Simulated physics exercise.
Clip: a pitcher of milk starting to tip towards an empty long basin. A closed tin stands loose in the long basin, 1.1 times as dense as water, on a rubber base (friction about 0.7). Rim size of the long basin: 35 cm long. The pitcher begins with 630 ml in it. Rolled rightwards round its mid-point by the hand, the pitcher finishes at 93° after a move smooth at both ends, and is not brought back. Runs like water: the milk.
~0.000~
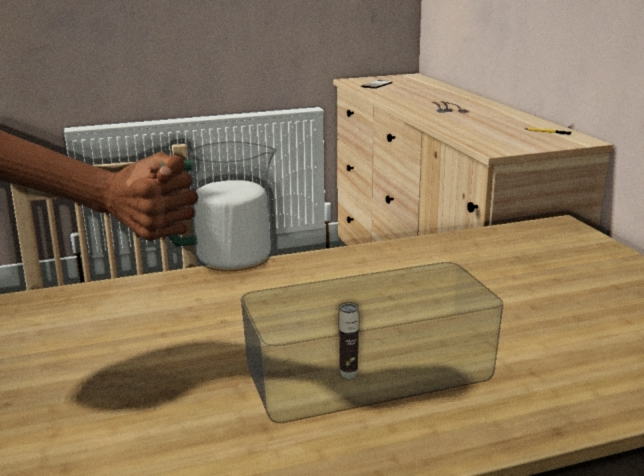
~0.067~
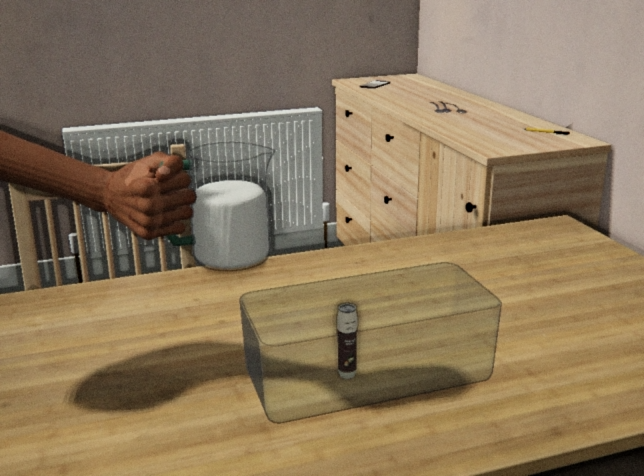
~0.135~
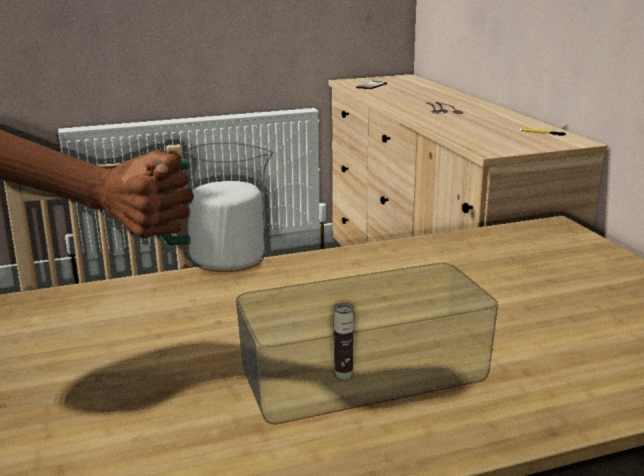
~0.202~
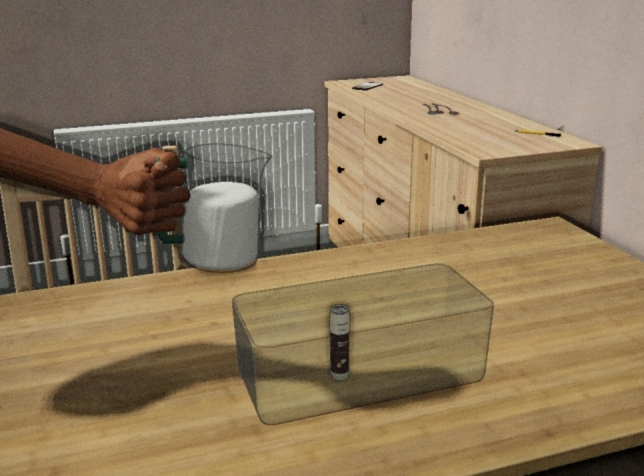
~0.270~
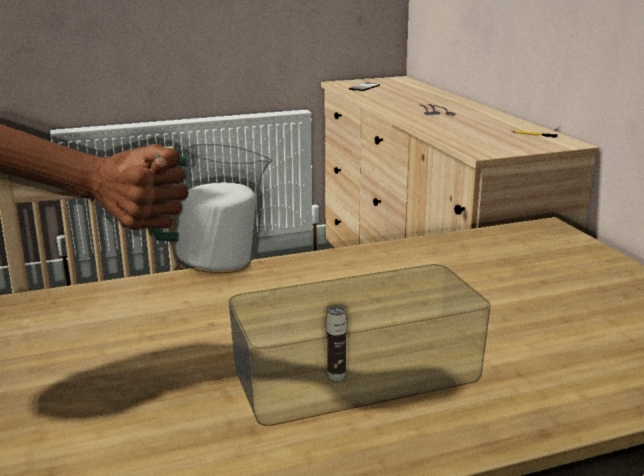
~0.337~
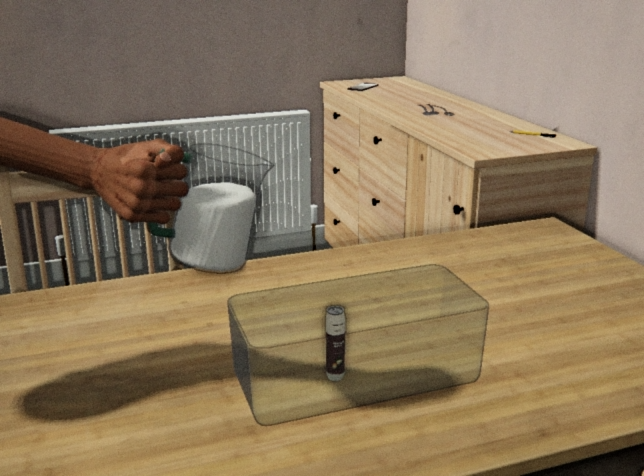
The clip opens on a hand holding a clear pitcher of milk upright above a wooden table, behind a see-through long basin with a small closed tin standing inside. The hand slowly tilts the pitcher slightly to the right, the milk stays inside, and the tin stays upright.
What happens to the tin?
It won't make it through.
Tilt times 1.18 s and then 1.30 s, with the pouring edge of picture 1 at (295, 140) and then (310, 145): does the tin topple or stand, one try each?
Trial 1 - tin stays standing; trial 2 - tin stays standing.
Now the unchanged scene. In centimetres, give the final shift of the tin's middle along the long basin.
All told, the tin's centre has moved close to 7.5 cm.
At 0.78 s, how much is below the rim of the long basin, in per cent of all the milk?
At that time the basin holds about 0 per cent of the liquid.
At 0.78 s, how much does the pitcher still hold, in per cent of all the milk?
Near 98 in a hundred.
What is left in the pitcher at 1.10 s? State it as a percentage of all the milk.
66 %.
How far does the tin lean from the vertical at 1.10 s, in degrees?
Near 0 degrees.
By 0.78 s the tilt is 60° and 99 per cent is still to pour; the tin stands where it began.
By 1.10 s the tilt is 88° and 66 per cent is still to pour; the tin stands where it began.
By 1.43 s the tilt is 93° and 24 per cent is still to pour; the tin stands where it began.
By 1.80 s the tilt is 93° and 9 per cent is still to pour; the tin lies on its side.
At rest the tin lies on its side.
